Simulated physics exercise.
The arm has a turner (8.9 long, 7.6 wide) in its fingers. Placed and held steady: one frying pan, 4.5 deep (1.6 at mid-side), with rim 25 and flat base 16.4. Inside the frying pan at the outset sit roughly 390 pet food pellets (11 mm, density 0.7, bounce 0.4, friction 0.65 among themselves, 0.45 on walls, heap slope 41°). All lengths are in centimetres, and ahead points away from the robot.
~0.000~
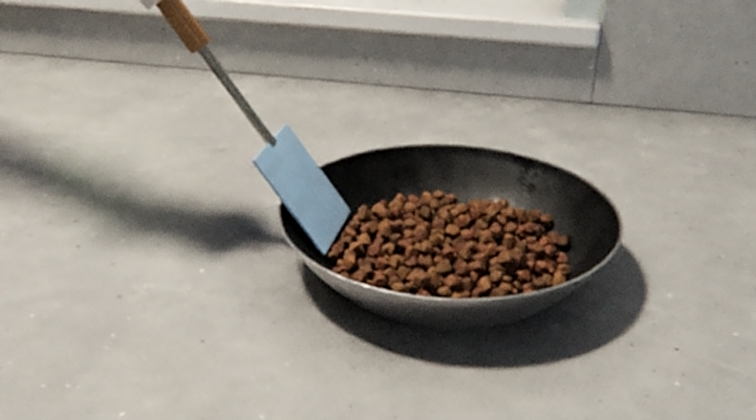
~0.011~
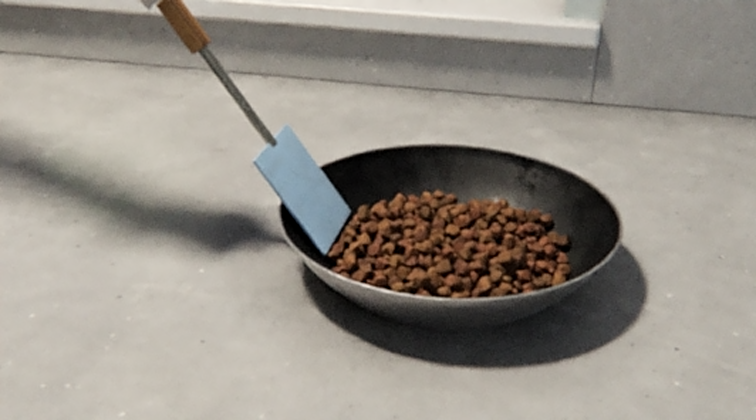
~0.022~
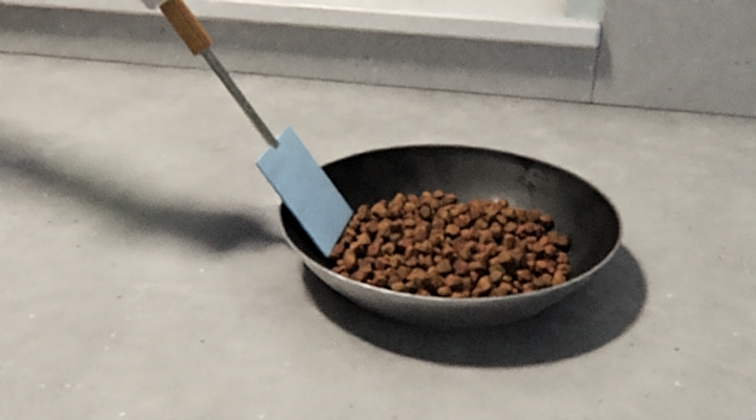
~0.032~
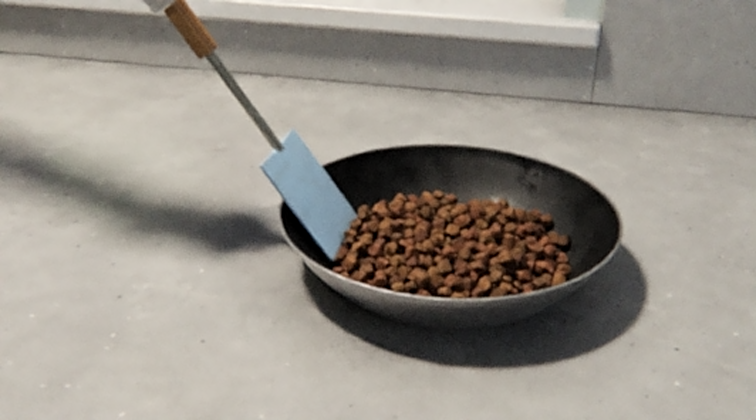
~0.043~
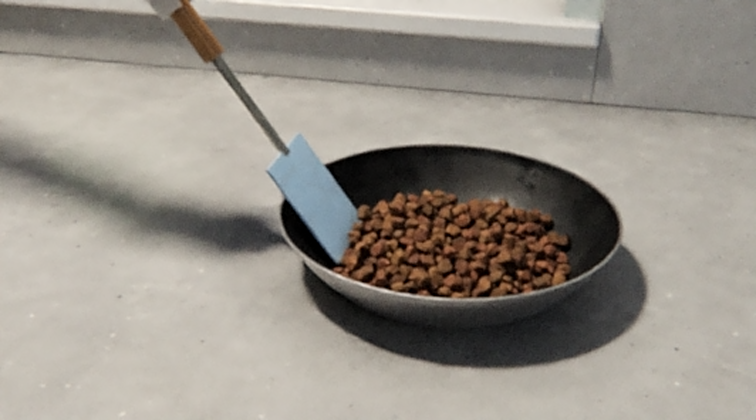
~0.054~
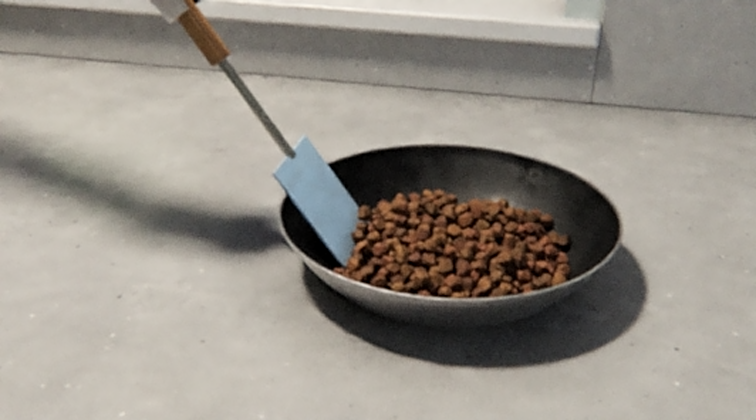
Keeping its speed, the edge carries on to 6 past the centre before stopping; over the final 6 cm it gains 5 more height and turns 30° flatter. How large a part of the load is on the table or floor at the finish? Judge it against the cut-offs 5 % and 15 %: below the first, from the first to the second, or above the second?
Below 5 %.
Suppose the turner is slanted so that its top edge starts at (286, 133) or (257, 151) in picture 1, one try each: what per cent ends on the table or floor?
Some 0 and 0 per cent.
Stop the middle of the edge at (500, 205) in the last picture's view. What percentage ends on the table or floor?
Roughly 0 per cent.
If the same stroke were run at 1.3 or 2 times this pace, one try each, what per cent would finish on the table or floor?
0 and 10 %.
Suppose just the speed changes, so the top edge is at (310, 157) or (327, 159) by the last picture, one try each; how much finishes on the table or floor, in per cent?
Around 10 per cent, then around 15 per cent.
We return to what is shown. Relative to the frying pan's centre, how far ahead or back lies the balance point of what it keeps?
Ahead, by about 4.0 cm.
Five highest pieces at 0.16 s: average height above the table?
About 5 centimetres.
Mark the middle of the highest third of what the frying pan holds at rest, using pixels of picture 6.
I'd put it close to (553, 245).
After 0.16 s, sloping 54°, highest piece 5 above the table; 391 in the frying pan.
After 0.27 s, sloping 41°, highest piece 5 above the table; 391 in the frying pan.
After 0.53 s, sloping 24°, highest piece 5 above the table; 391 in the frying pan.
After 1.58 s, sloping 24°, highest piece 5 above the table; 391 in the frying pan.
At rest, 391 in the frying pan. That is 0 % on the table or floor.
